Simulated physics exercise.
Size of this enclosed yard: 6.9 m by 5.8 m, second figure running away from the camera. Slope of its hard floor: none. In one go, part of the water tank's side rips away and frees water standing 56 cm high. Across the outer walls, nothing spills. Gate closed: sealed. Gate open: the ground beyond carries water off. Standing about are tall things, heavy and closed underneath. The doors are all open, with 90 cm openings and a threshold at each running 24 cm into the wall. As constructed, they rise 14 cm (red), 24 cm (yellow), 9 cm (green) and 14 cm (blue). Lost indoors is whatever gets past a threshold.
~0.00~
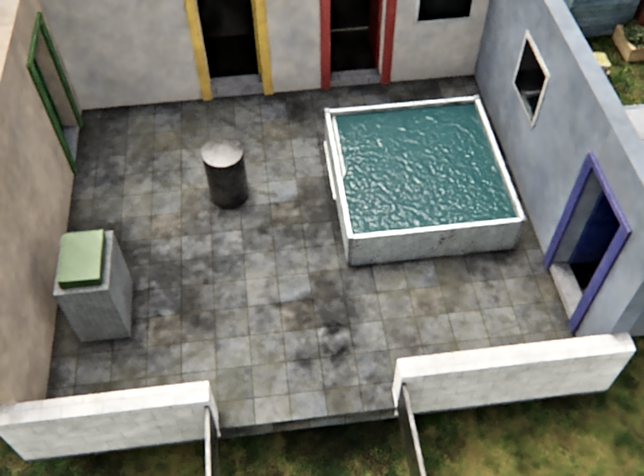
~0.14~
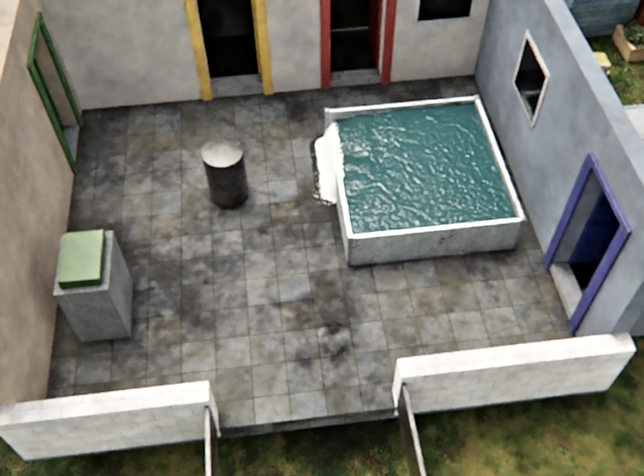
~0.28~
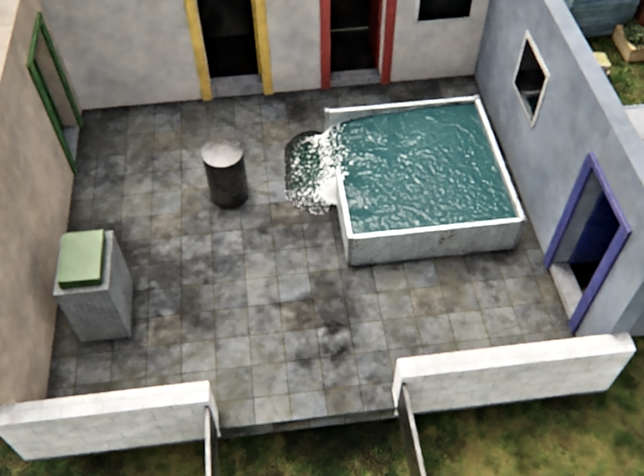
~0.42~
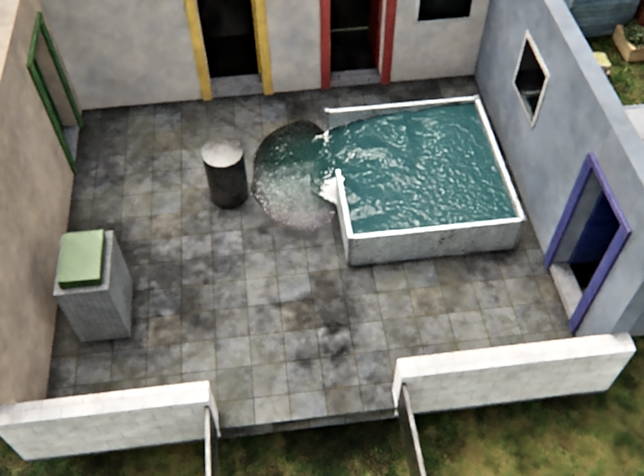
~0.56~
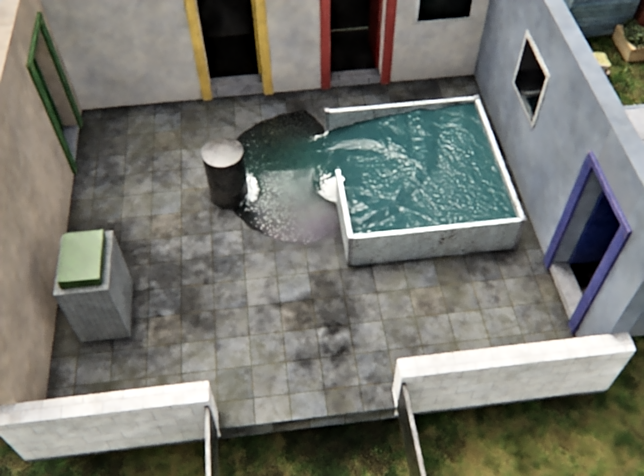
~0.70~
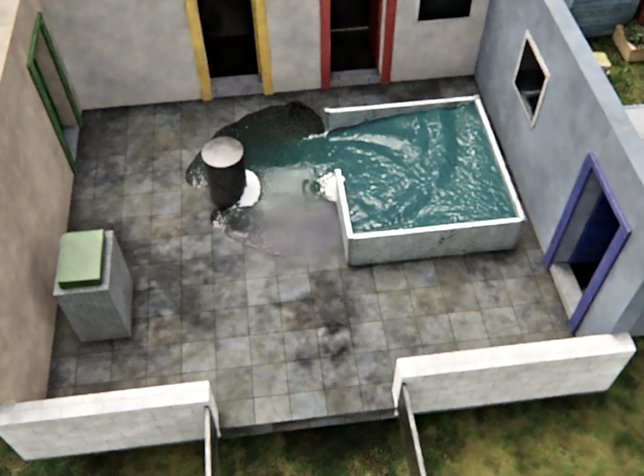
Water bursts through the left side of a white-walled tank and spreads leftward over the grey tiled floor of a walled yard, seen from high above by a still camera. The tank stands at the right, near a blue-purple doorway, with yellow and red doorways behind, a green one at left, a dark cylinder and a green-topped block. The widening sheet foams at the gap, reaches the cylinder and wraps around it.
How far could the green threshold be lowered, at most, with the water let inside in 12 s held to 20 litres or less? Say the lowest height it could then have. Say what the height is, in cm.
It could then stand at about 26 cm.
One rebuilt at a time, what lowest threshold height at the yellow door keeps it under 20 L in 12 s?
About 12.0 cm at yellow.
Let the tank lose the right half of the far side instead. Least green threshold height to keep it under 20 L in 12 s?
Near 16 cm.
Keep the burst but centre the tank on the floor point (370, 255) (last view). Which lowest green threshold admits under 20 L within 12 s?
Some 10.5 cm.
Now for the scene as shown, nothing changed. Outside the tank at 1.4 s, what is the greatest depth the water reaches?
Close to 34 centimetres.
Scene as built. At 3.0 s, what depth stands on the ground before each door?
Lab note, depth in cm: Red 1; yellow 15; green 28; blue 0.
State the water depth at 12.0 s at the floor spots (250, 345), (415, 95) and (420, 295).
Roughly 6, 4 and 3 centimetres.
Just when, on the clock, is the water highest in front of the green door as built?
The level tops out around 2.8 s.
After 1.4 s water covers 30 % of the floor, deepest (34 cm) near (258, 188); it has not reached the green door.
After 3.0 s water covers 55 % of the floor, deepest (38 cm) near (82, 118); 28 cm at the green door, 88 litres in over its 9 cm threshold.
After 12.0 s water covers 100 % of the floor, deepest (12 cm) near (43, 431); 9 cm at the green door, 401 litres in over its 9 cm threshold.
At the green door as built, the water arrived by 1.6 s and peaked near 28 cm at 2.8 s.
Run again over the same 12 s with other heights there, 36 litres in over 23 cm, 5 litres over 31 cm. The limit of 20 litres is kept from about 26 cm up.
